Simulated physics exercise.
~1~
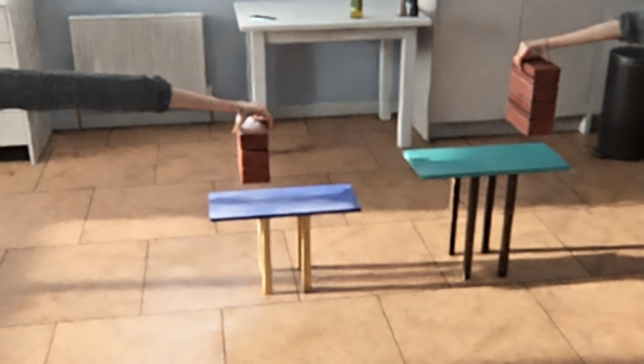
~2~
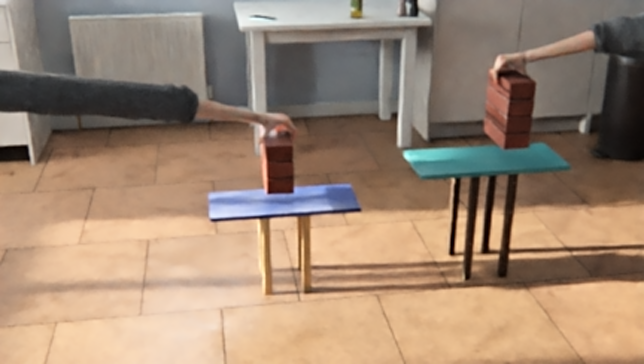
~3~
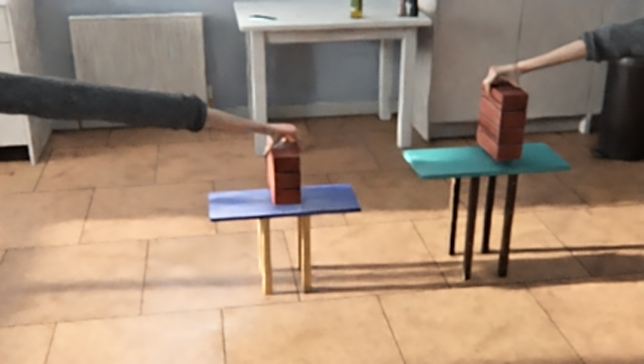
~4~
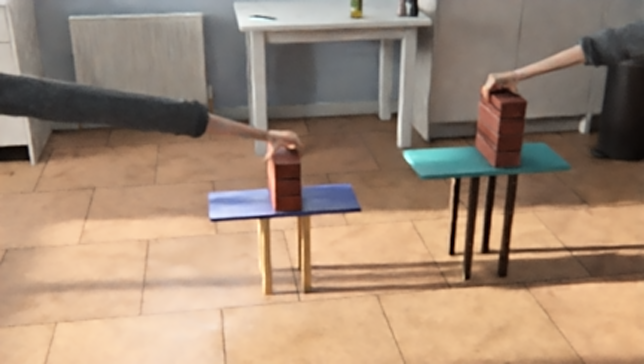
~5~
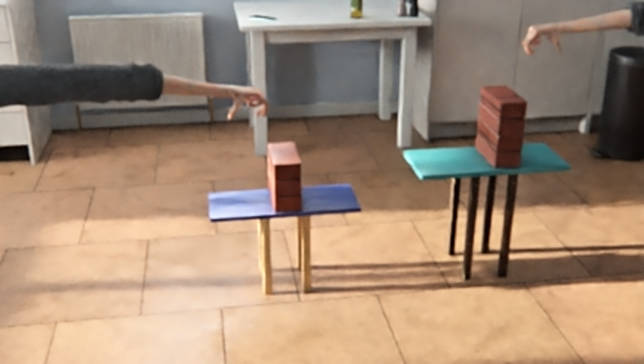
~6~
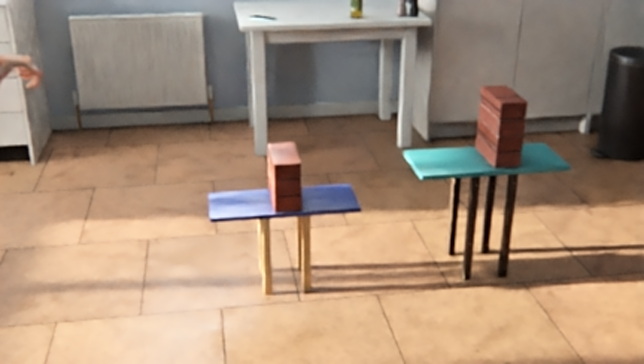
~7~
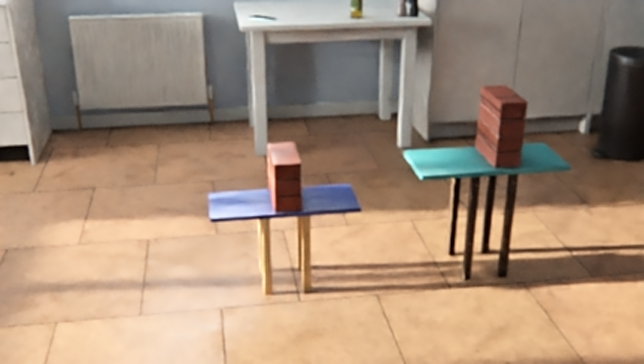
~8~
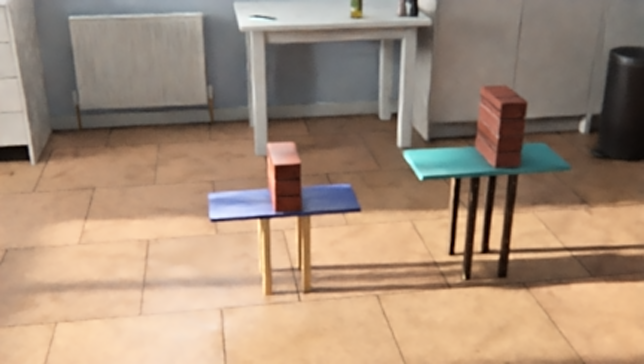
Two hands set brick stacks on a blue and a turquoise table, which stay steady.
